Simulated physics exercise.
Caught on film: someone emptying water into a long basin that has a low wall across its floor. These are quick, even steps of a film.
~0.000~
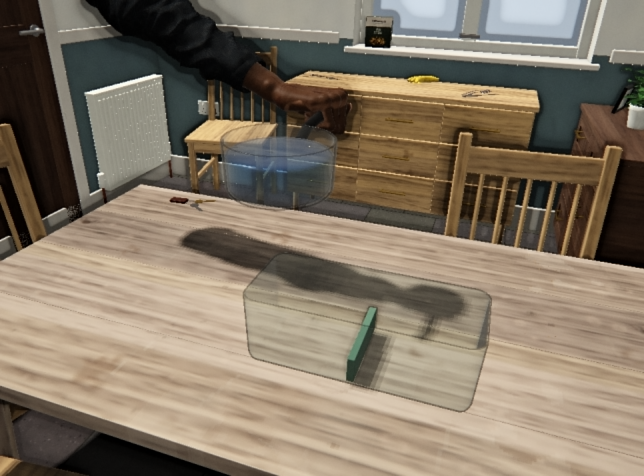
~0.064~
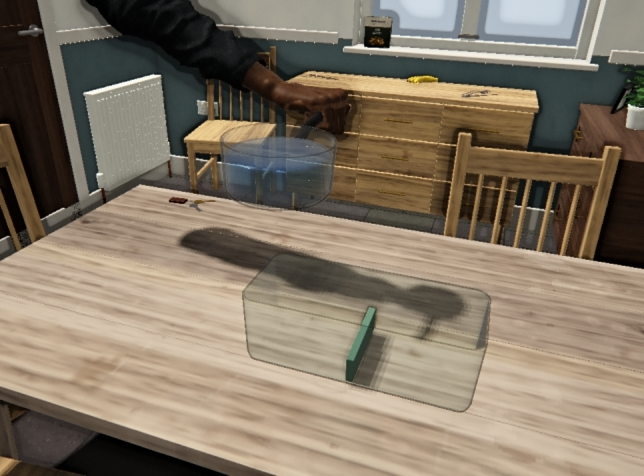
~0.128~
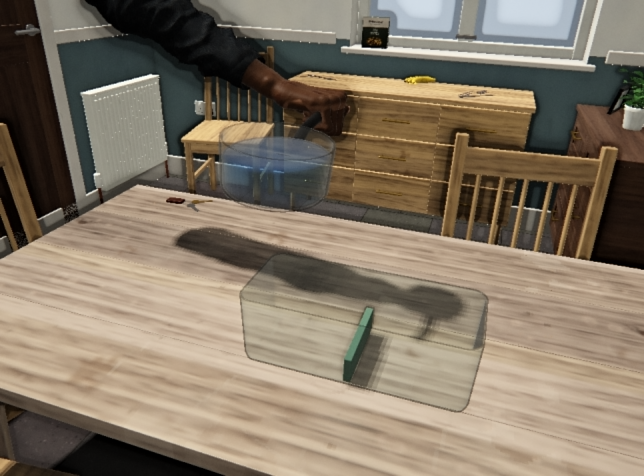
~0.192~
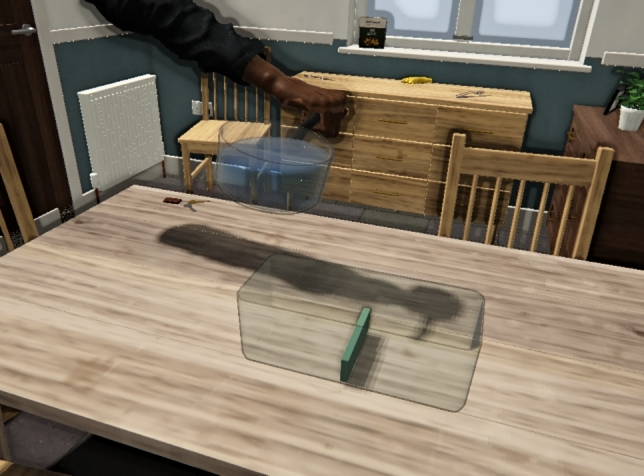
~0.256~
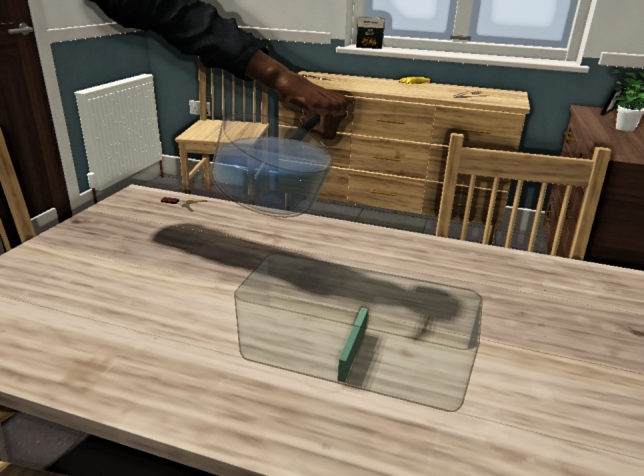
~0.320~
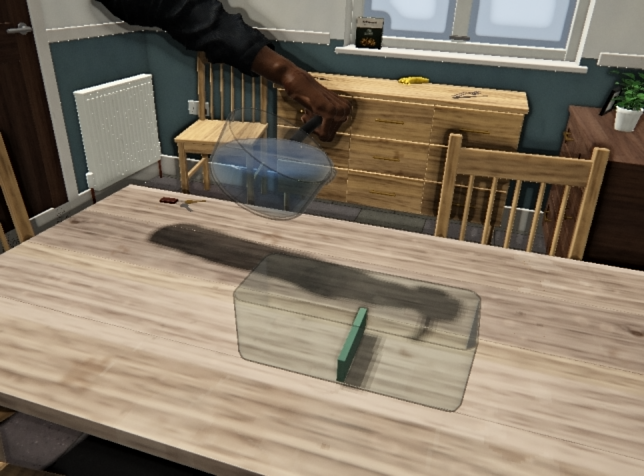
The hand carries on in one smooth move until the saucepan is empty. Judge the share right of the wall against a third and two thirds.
The share right of the wall is from a third to two thirds.
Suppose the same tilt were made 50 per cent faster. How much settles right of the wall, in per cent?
Close to 45 per cent.
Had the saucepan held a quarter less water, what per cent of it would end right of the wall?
Roughly 45 in a hundred.
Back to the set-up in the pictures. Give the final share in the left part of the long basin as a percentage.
About 40 per cent.
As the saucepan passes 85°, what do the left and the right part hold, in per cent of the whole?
Left about 0, right about 20.
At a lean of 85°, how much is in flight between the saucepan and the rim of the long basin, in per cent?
Near 45 %.
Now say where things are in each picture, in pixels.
The first picture shows tilt 0°; pouring edge (334, 147); surface from (233, 145) to (333, 158); the long basin's rim runs from (260, 273) to (489, 321); the wall's top is at (363, 333).
The second picture shows tilt 1°; pouring edge (333, 149); surface from (232, 145) to (332, 159).
The third picture shows tilt 5°; pouring edge (332, 153); surface from (231, 144) to (330, 161).
The fourth picture shows tilt 11°; pouring edge (331, 160); surface from (228, 144) to (329, 161).
The fifth picture shows tilt 20°; pouring edge (329, 168); surface from (225, 145) to (330, 163).
The sixth picture shows tilt 29°; pouring edge (328, 179); surface from (222, 143) to (329, 169); 3 per cent is over the edge.
A moment on, the saucepan is tipped on its side and 31 per cent is still to pour, 2 is left of the wall and 22 right of it.
Next, the saucepan is tipped right over and 6 per cent is still to pour, 27 is left of the wall and 57 right of it.
Then the saucepan is tipped right over and 0 per cent is still to pour, 40 is left of the wall and 57 right of it.
Later the saucepan is tipped right over and 0 per cent is still to pour, 41 is left of the wall and 57 right of it.
At rest 41 per cent lies left of the wall, 58 right of it and 2 outside.
